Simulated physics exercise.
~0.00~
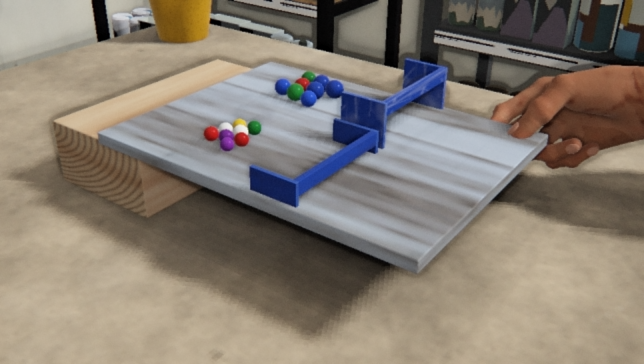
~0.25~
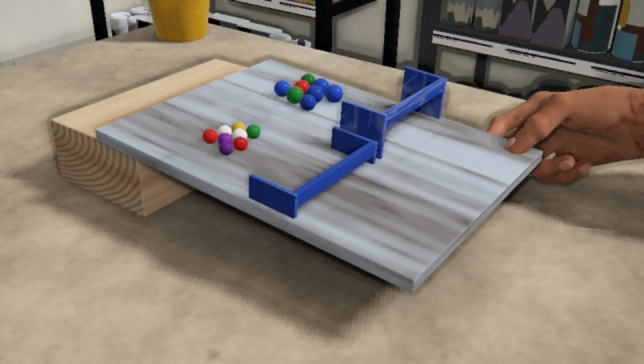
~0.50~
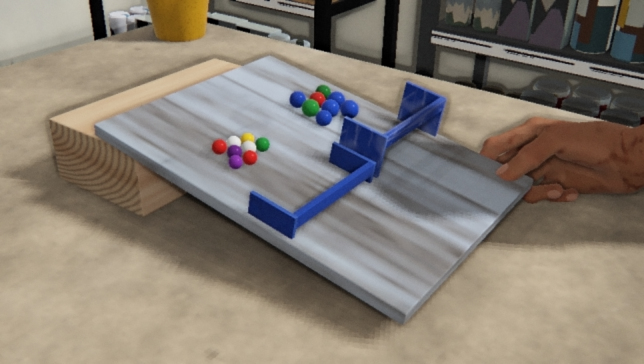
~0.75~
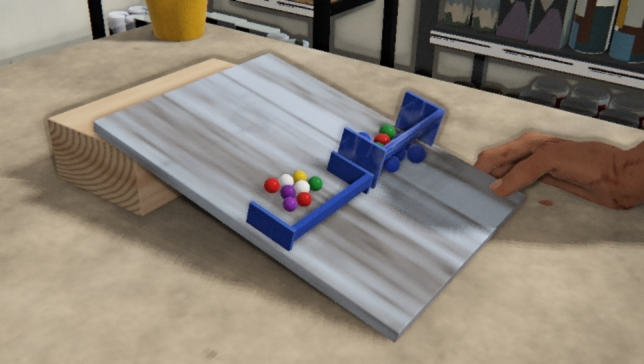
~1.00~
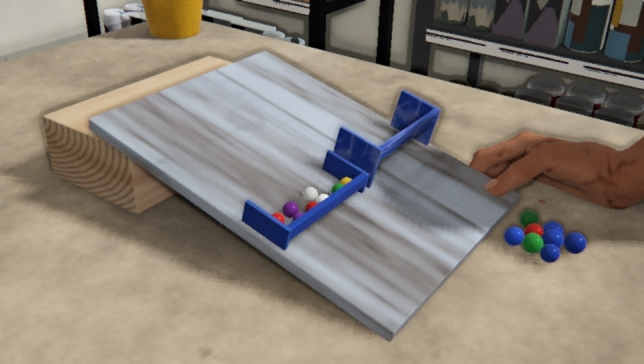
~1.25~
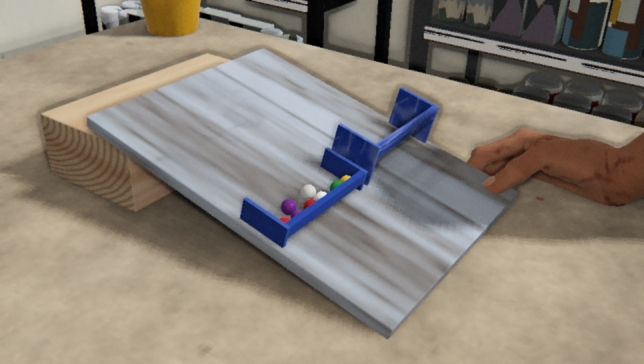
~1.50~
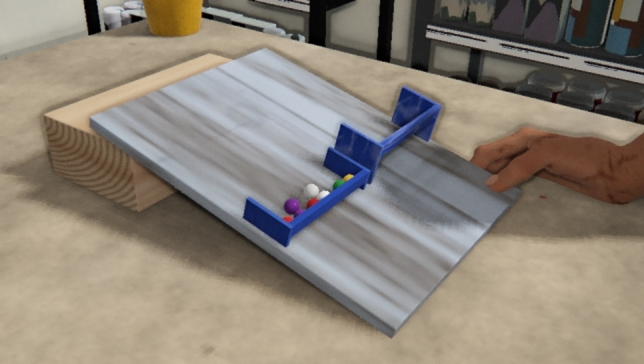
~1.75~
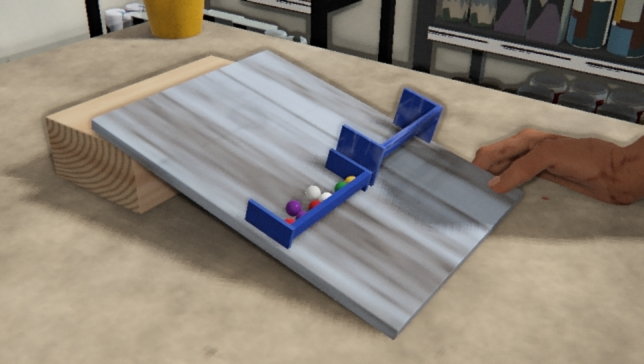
On a mottled beige tabletop, seen from slightly above by a gently swaying camera, a grey-streaked board rests on a pale wooden block at the left while a hand holds its right end. Two blue barriers stand across it, with two clusters of small balls behind them, the farther mostly blue, the nearer mixed in colour. The hand lowers its end, steepening the slope, and both clusters move down toward the barriers. The far balls pass under theirs, appear on the tabletop at right, then leave view. The near balls stay gathered behind their barrier as the board rests tilted.
